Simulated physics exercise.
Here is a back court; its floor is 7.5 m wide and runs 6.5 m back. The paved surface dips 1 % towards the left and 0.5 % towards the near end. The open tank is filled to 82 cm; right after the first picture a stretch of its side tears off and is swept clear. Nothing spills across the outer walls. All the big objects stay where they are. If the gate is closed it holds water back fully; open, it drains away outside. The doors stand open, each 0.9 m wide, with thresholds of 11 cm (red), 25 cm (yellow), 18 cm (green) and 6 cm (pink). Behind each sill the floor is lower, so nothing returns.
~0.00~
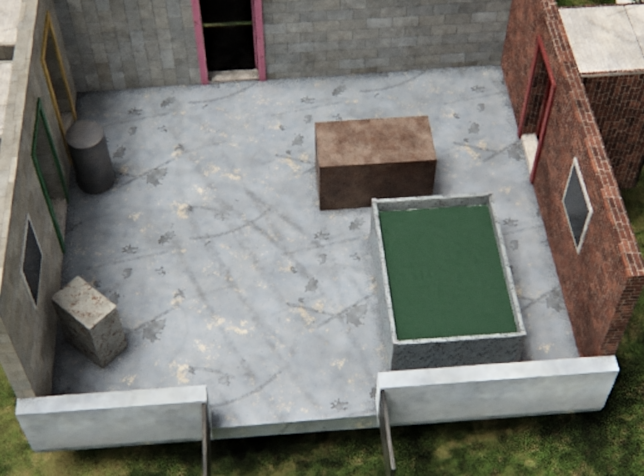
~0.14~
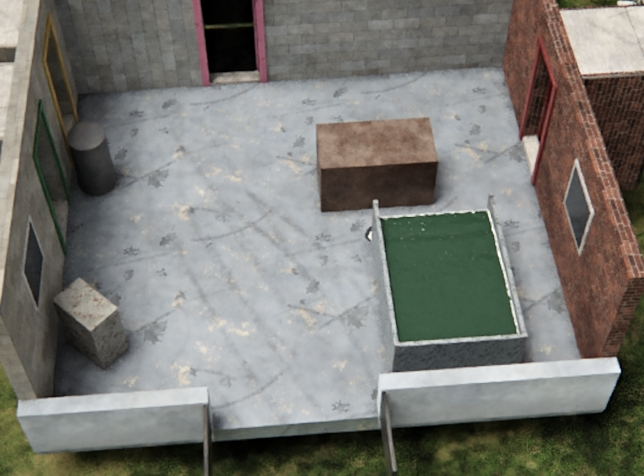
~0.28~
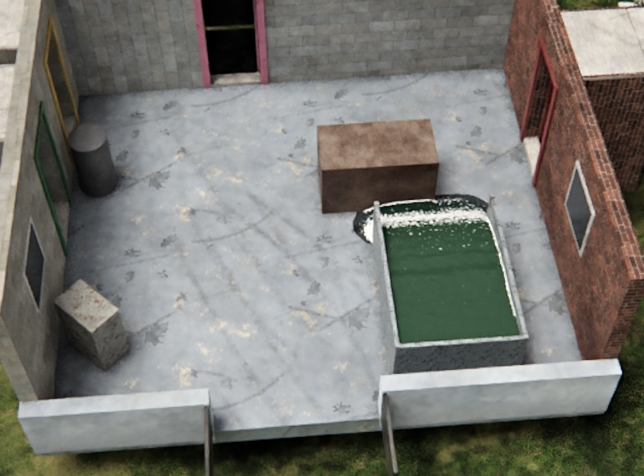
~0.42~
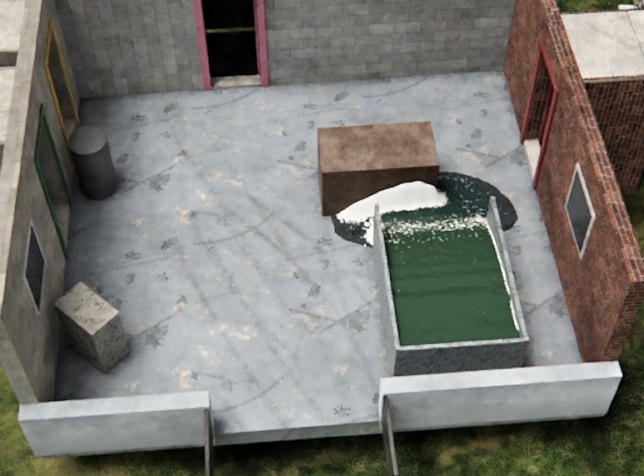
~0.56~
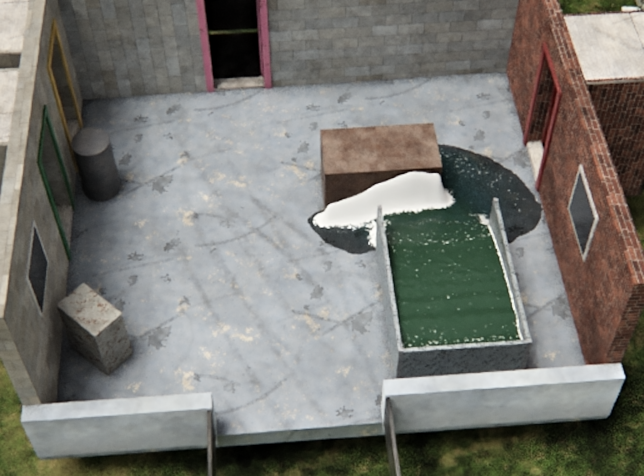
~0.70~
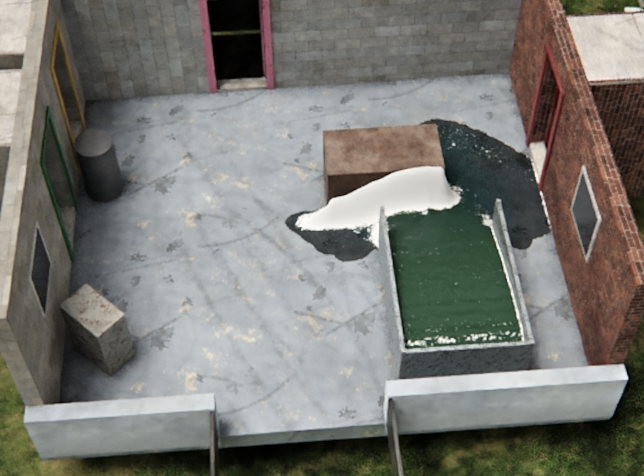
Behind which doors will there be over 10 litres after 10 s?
Door by door: At the red door it goes over the limit; at the yellow door it keeps below the limit; at the green door it does not reach the limit; at the pink door it does not reach the limit.
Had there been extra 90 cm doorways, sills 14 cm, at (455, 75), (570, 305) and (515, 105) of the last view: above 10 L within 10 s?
In turn: Over, under, above.
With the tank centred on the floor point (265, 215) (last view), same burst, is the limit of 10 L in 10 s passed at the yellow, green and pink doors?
Against that limit: Yellow not over, green under, pink above.
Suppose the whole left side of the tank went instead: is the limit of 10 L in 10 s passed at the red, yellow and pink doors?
Then: Red not over, yellow not over, pink above.
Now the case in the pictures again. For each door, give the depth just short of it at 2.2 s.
In cm: Red 26, yellow 0, green 0, pink 0.
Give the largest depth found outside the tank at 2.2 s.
Up to some 42 cm.
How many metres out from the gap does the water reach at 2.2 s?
Roughly 5.8 m.
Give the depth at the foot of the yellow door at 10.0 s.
About 12.5 cm.
After 1.4 s water covers 30 % of the floor and is deepest (56 cm) near (403, 224); red door 26 cm at the sill, 4 L in, yellow door not reached, green door not reached, pink door not reached.
After 2.2 s water covers 50 % of the floor and is deepest (42 cm) near (415, 224); red door 26 cm at the sill, 84 L in, yellow door not reached, green door not reached, pink door not reached.
After 3.5 s water covers 75 % of the floor and is deepest (30 cm) near (503, 82); red door 17 cm at the sill, 152 L in, yellow door 5 cm at the sill, 0 L in, green door 14 cm at the sill, 0 L in, pink door 5 cm at the sill, 0 L in.
After 6.0 s water covers 85 % of the floor and is deepest (21 cm) near (77, 213); red door 12 cm at the sill, 165 L in, yellow door 17 cm at the sill, 0 L in, green door 19 cm at the sill, 0 L in, pink door 4 cm at the sill, 0 L in.
After 10.0 s water covers 95 % of the floor and is deepest (14 cm) near (58, 433); red door 5 cm at the sill, 167 L in, yellow door 13 cm at the sill, 0 L in, green door 11 cm at the sill, 1 L in, pink door 5 cm at the sill, 0 L in.
